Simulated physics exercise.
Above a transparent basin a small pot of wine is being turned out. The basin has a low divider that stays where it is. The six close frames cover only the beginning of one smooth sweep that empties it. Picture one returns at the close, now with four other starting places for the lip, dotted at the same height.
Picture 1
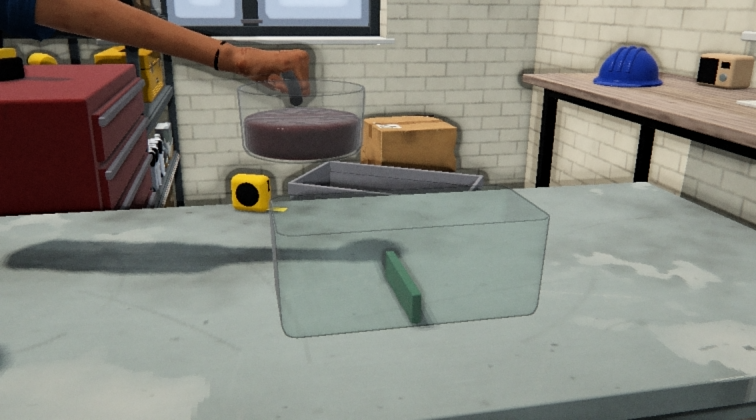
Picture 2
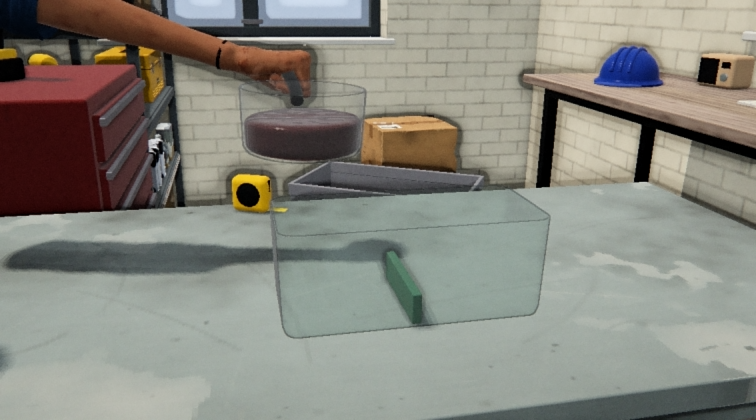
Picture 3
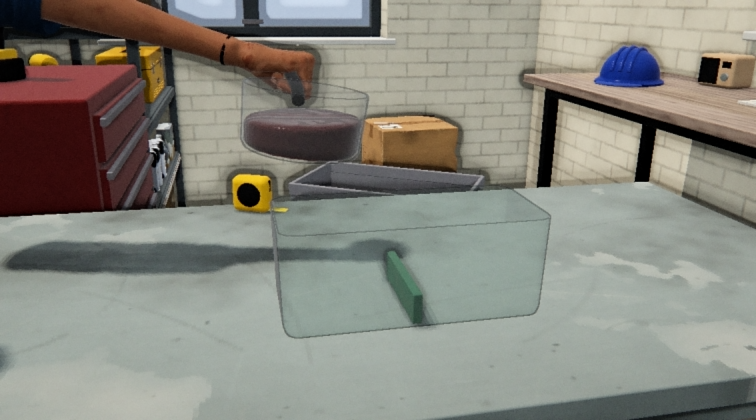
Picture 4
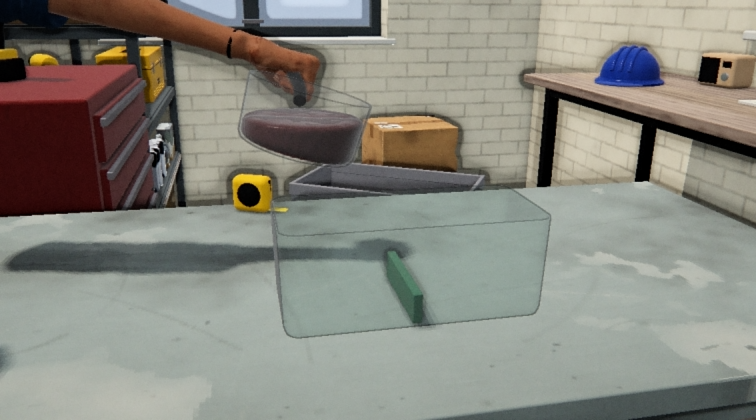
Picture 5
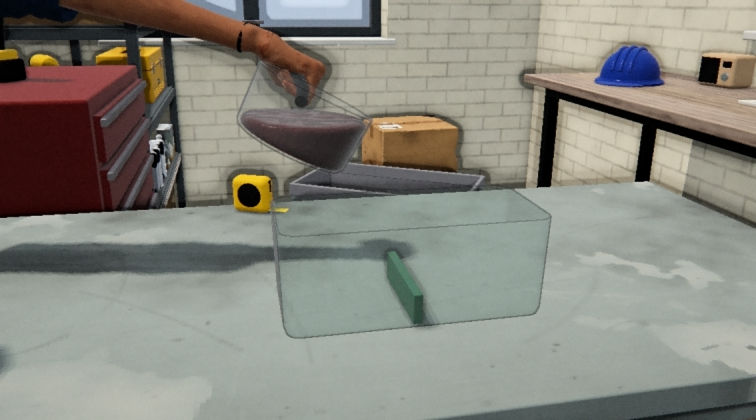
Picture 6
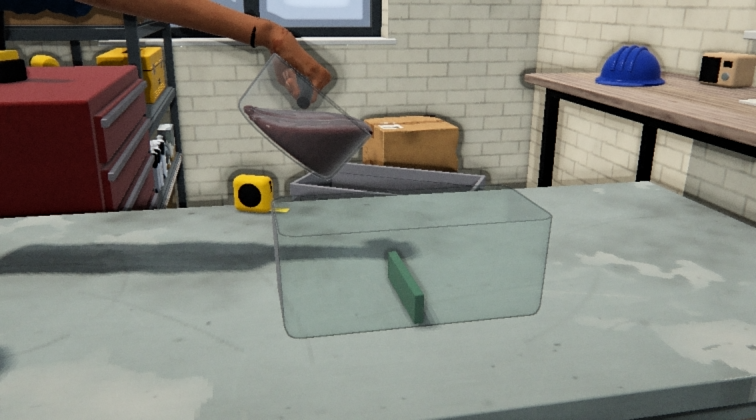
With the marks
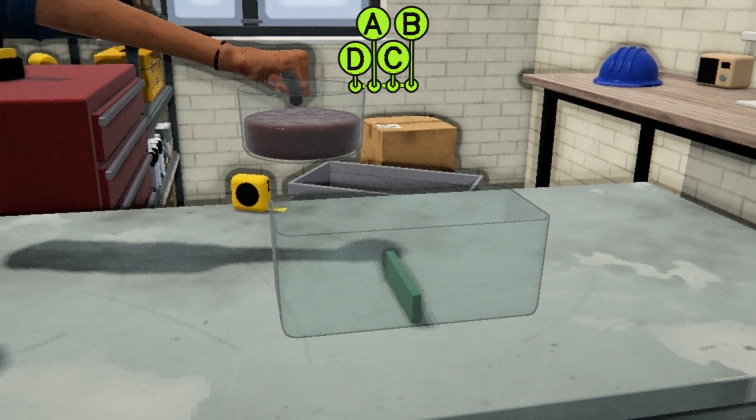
A hand reaching in from the upper left holds a small clear pot of dark wine above a pale worktop in a brick-walled workshop, seen from slightly above by a still camera. A transparent basin with a green block stands in front, with a yellow tape measure, red drawers at left and a blue helmet at right. The pot, upright at first, tilts steadily rightward until wine reaches over its lip.
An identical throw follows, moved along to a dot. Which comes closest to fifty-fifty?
Choose A.
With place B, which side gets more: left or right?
The right side.
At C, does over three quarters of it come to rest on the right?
No.
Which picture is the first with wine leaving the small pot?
In picture 6.
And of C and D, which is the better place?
Place C.
In lime, A at (374, 85); B at (411, 85); C at (392, 85); D at (355, 86).
If A is chosen, about 51 % ends left of the wall and 48 % right of it.
If B is chosen, about 14 % ends left of the wall and 86 % right of it.
If C is chosen, about 35 % ends left of the wall and 65 % right of it.
If D is chosen, about 77 % ends left of the wall and 21 % right of it.
